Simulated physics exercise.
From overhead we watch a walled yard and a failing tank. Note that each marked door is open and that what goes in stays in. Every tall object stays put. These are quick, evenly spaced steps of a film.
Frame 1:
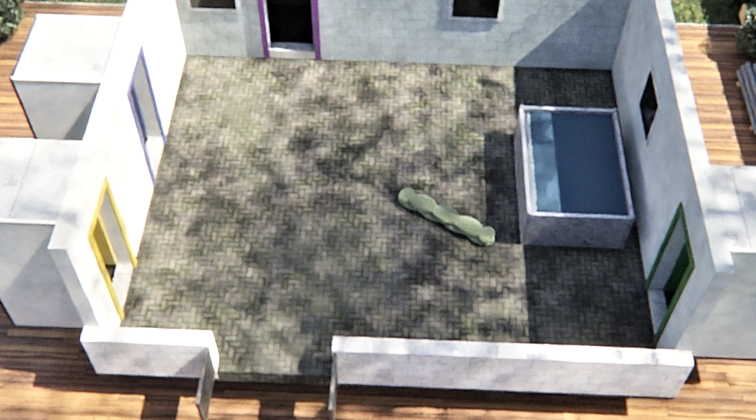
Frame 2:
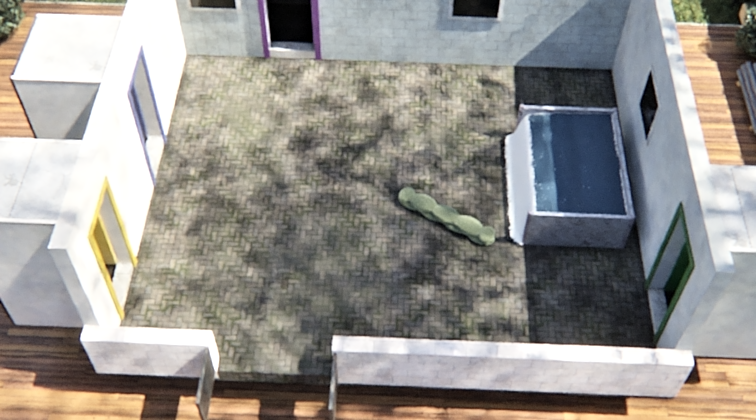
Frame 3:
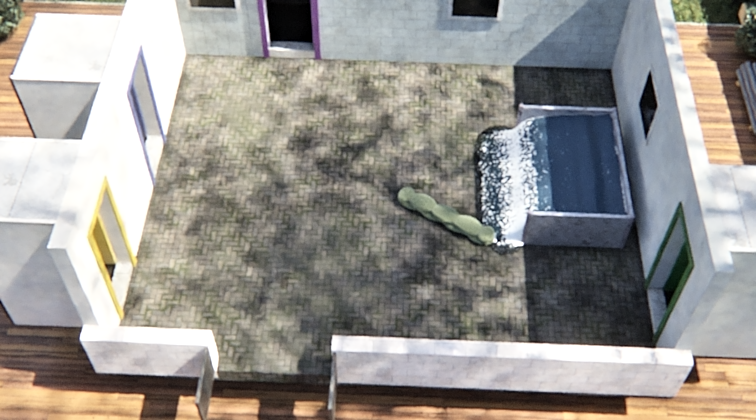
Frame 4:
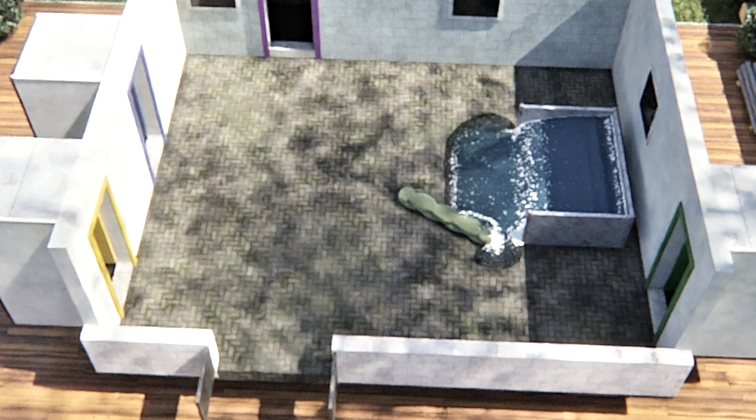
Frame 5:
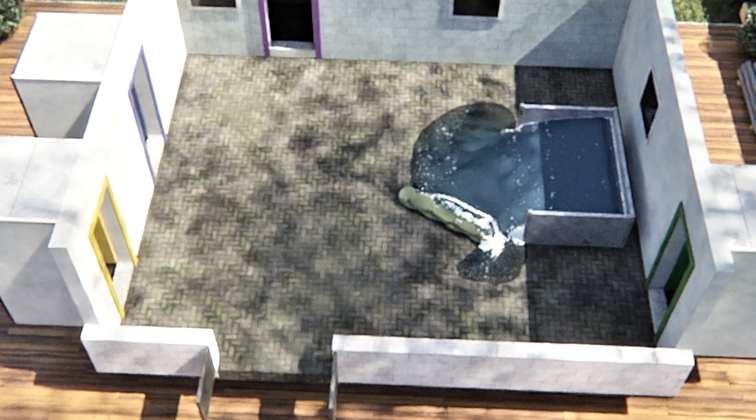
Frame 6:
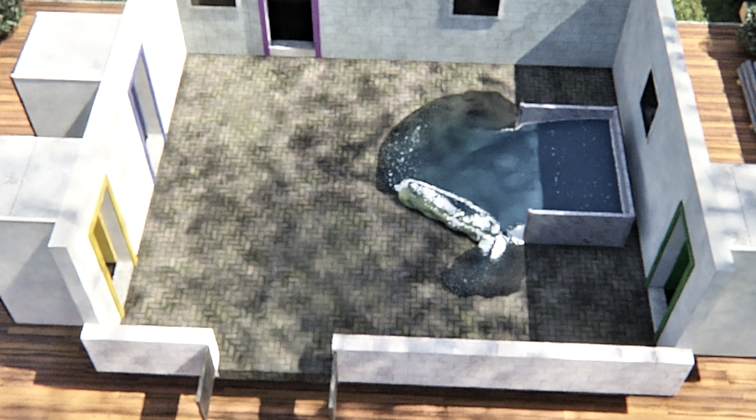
A walled yard held a water tank on the right, whose left side gave way, and foaming water poured out leftward across the paving, washed against a low green hedge and spread around it.
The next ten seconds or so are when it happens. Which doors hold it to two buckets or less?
Green door: Yes, yellow door: Yes, blue door: Yes, purple door: Yes.
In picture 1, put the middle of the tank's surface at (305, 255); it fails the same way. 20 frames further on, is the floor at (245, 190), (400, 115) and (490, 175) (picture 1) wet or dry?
As listed: Wet, dry, not flooded.
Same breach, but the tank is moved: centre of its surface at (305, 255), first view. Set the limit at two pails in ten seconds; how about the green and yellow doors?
Looking at both, the green door ends up beneath, and the yellow door ends up above.
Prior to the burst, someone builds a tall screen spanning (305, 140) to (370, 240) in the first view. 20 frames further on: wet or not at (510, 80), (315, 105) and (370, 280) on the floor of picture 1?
Taking the points in order, they are high and dry, inundated and inundated.
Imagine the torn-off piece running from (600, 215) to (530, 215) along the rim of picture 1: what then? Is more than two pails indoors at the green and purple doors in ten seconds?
In brief, the green goes past the mark; the purple stops short.
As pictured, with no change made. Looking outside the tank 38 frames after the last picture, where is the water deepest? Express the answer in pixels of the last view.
It should be close to (121, 320).
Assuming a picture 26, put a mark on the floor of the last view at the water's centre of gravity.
The balance point is around (348, 153).
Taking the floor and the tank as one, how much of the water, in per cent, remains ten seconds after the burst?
Some 88 per cent.
A moment on, water covers 35 % of the floor; the green door not reached, the yellow door not reached, the blue door not reached, the purple door not reached.
Next, water covers 60 % of the floor; the green door not reached, the yellow door not reached, the blue door wet at the sill, nothing in, the purple door not reached.
Then, water covers 65 % of the floor; the green door not reached, the yellow door wet at the sill, nothing in, the blue door wet at the sill, nothing in, the purple door wet at the sill, nothing in.
Later, water covers 75 % of the floor; the green door wet at the sill, nothing in, the yellow door wet at the sill, nothing in, the blue door wet at the sill, nothing in, the purple door wet at the sill, nothing in.
In the end, water covers 95 % of the floor; the green door wet at the sill, nothing in, the yellow door under two buckets in, the blue door wet at the sill, nothing in, the purple door wet at the sill, nothing in.
